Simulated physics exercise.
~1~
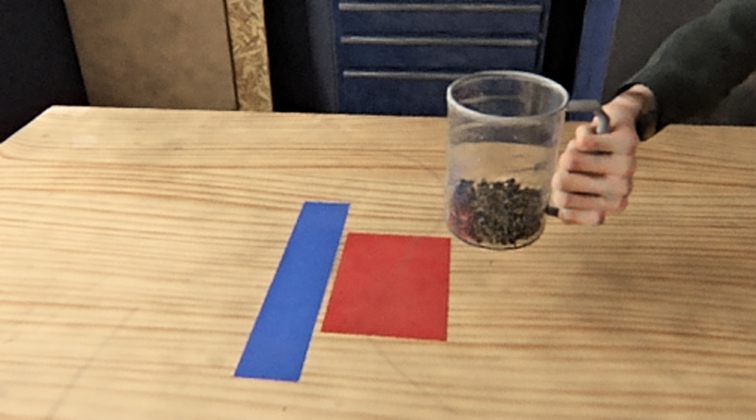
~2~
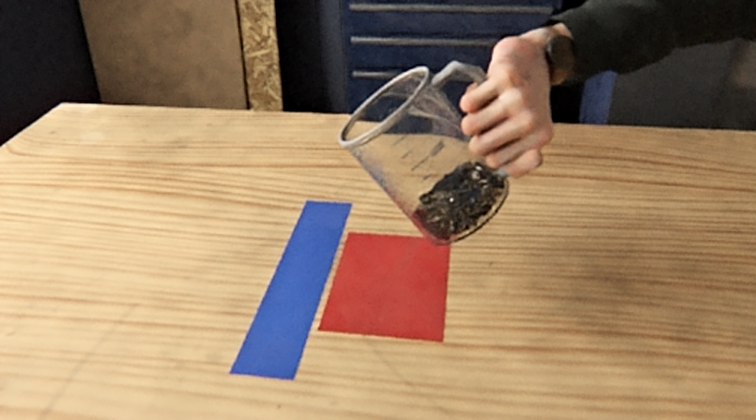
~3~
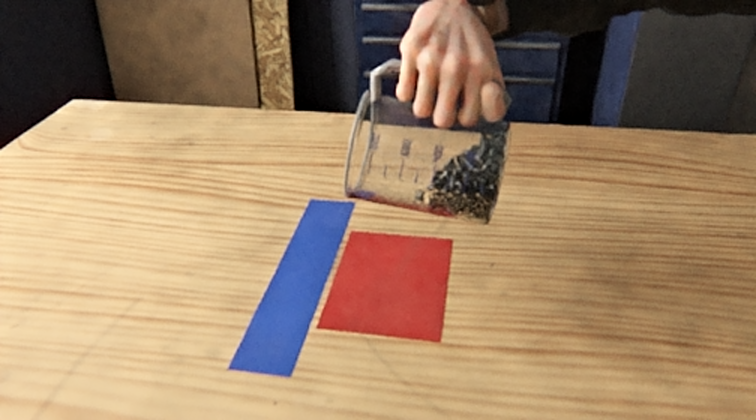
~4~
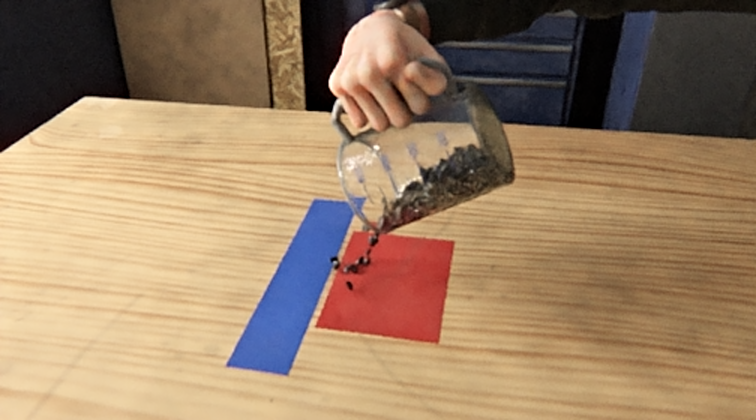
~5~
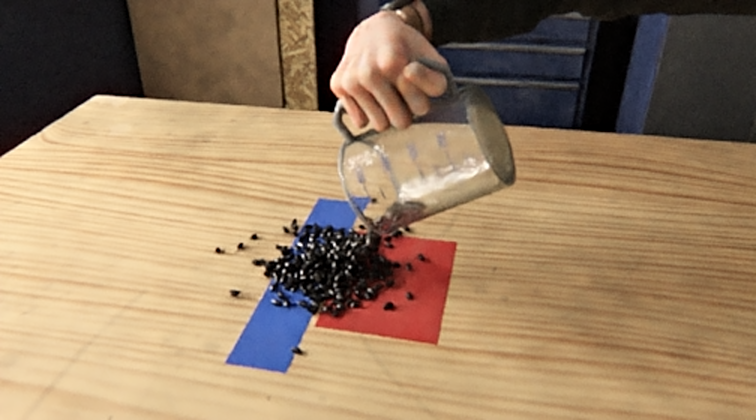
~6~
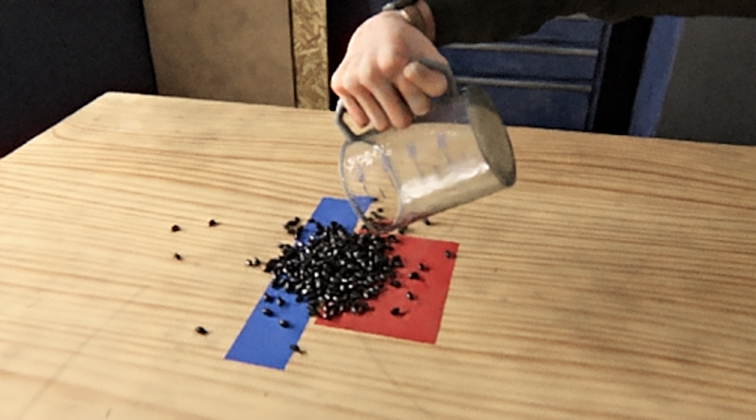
A hand tilts a clear jug and pours black beans across blue and red mats.
